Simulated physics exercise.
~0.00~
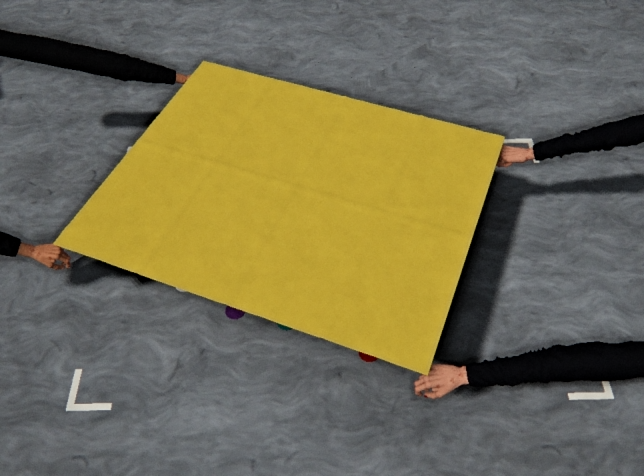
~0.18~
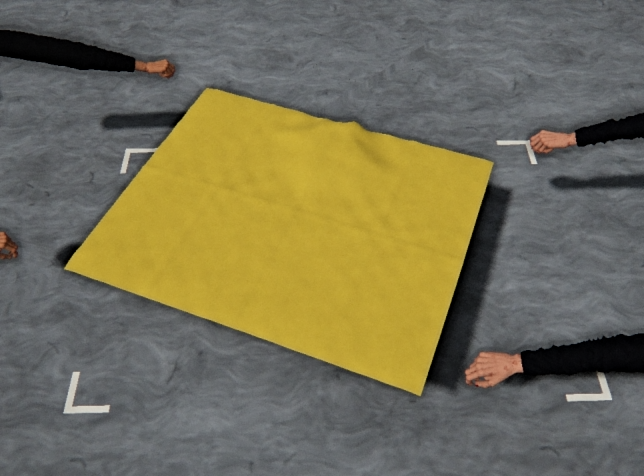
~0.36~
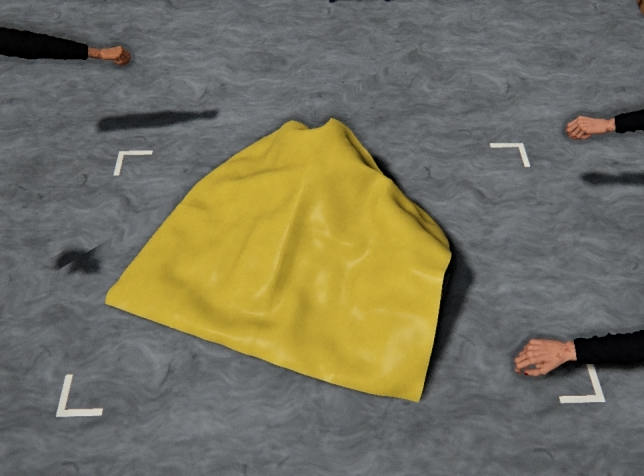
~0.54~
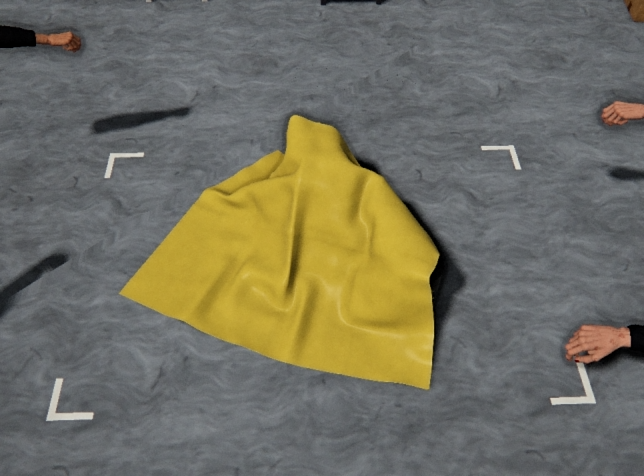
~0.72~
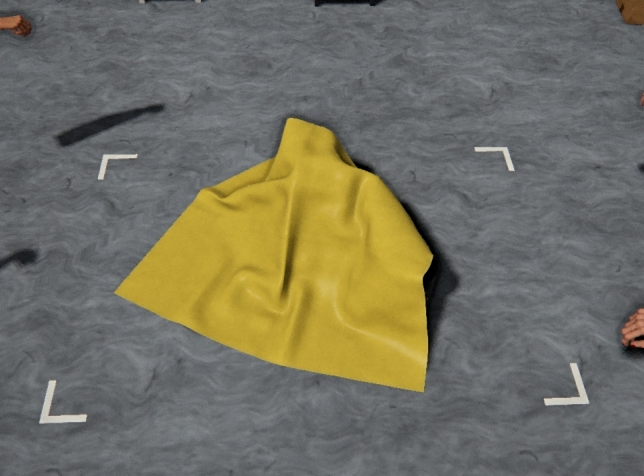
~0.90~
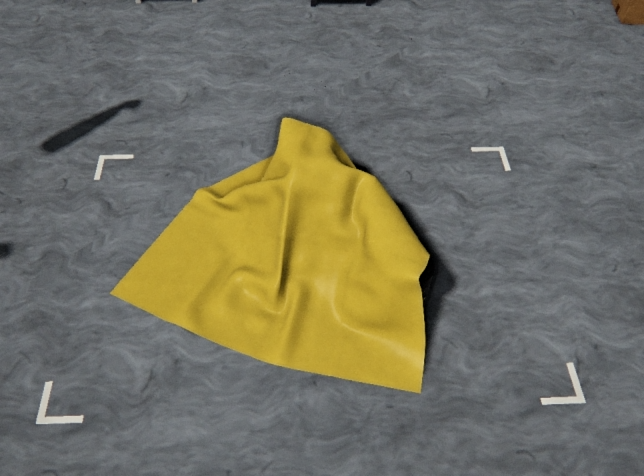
On a grey floor, four hands release a yellow tarp, which drops and settles in folds.
